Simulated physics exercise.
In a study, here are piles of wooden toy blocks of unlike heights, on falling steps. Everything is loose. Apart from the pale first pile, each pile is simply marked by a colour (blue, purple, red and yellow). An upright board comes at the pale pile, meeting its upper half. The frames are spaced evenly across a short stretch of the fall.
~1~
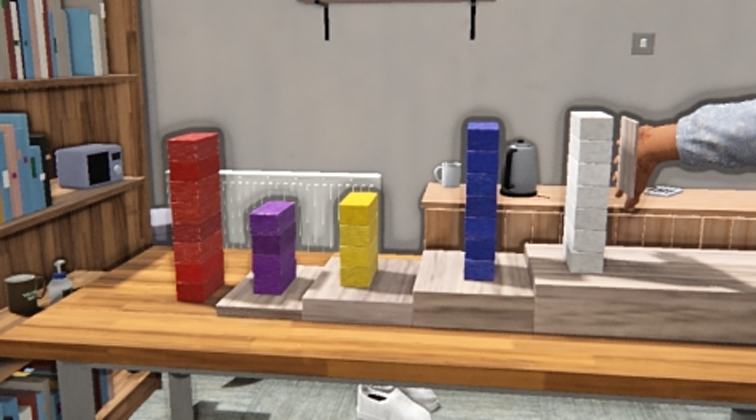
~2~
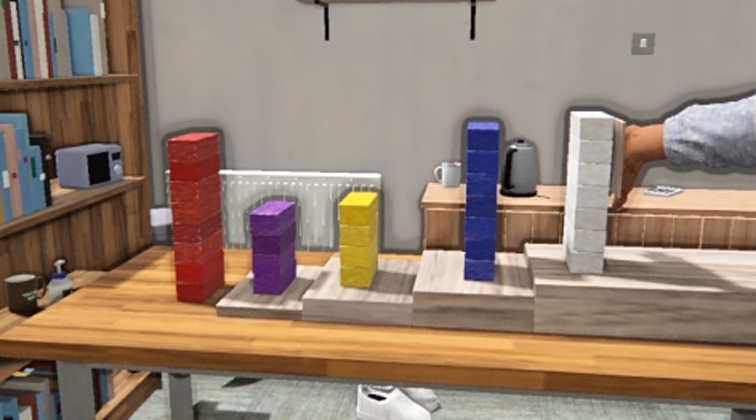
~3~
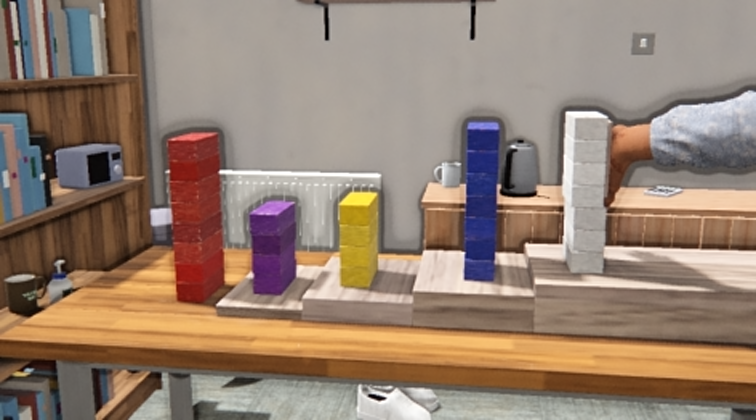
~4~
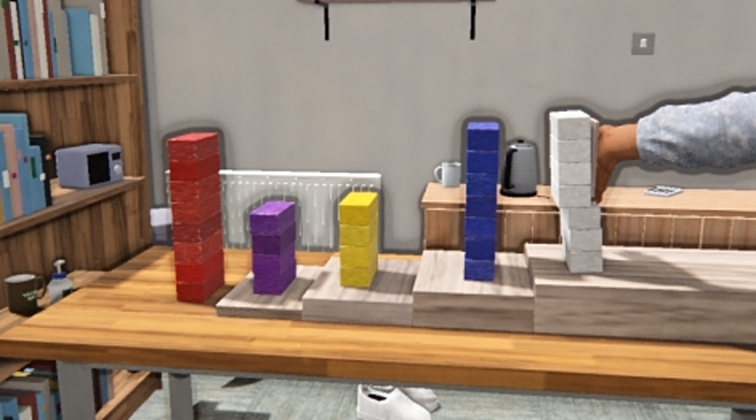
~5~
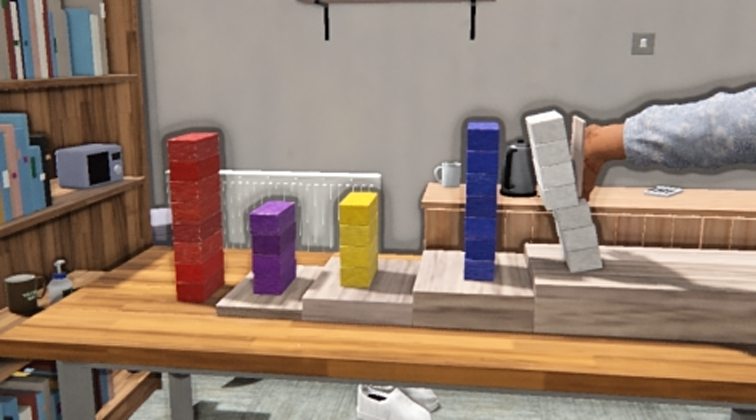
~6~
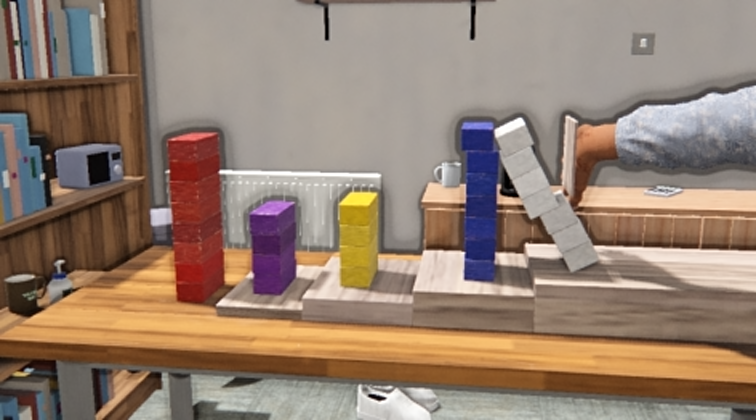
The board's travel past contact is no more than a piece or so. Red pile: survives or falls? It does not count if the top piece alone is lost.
I reckon it holds together.
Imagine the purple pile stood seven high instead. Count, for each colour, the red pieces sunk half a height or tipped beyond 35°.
Red: 7.
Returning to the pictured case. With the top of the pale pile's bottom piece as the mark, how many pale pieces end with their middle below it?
The number is 4.
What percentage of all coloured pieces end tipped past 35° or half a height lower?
Close to 50 in a hundred, I'd say.
Just after the last frame, 7 of the pale pile down; none of the 8 red blocks down (0 of 23 in all colours); top red block unmoved; top blue block tilted barely.
A moment on, 7 of the pale pile down; none of the 8 red blocks down (2 of 23 in all colours); top red block unmoved; top blue block tilted clearly, about its own height lower.
Further on, 7 of the pale pile down; none of the 8 red blocks down (6 of 23 in all colours); top red block unmoved; top blue block tilted clearly, some two heights lower.
Then, 7 of the pale pile down; none of the 8 red blocks down (10 of 23 in all colours); top red block unmoved; top purple block tilted well over, half its height lower.
When it is over, 7 of the pale pile down; none of the 8 red blocks down (12 of 23 in all colours); top red block unmoved; top yellow block tilted right over, some two heights lower. In pixels of the last frame, middles, top red block near (193, 147), top yellow block near (273, 251).
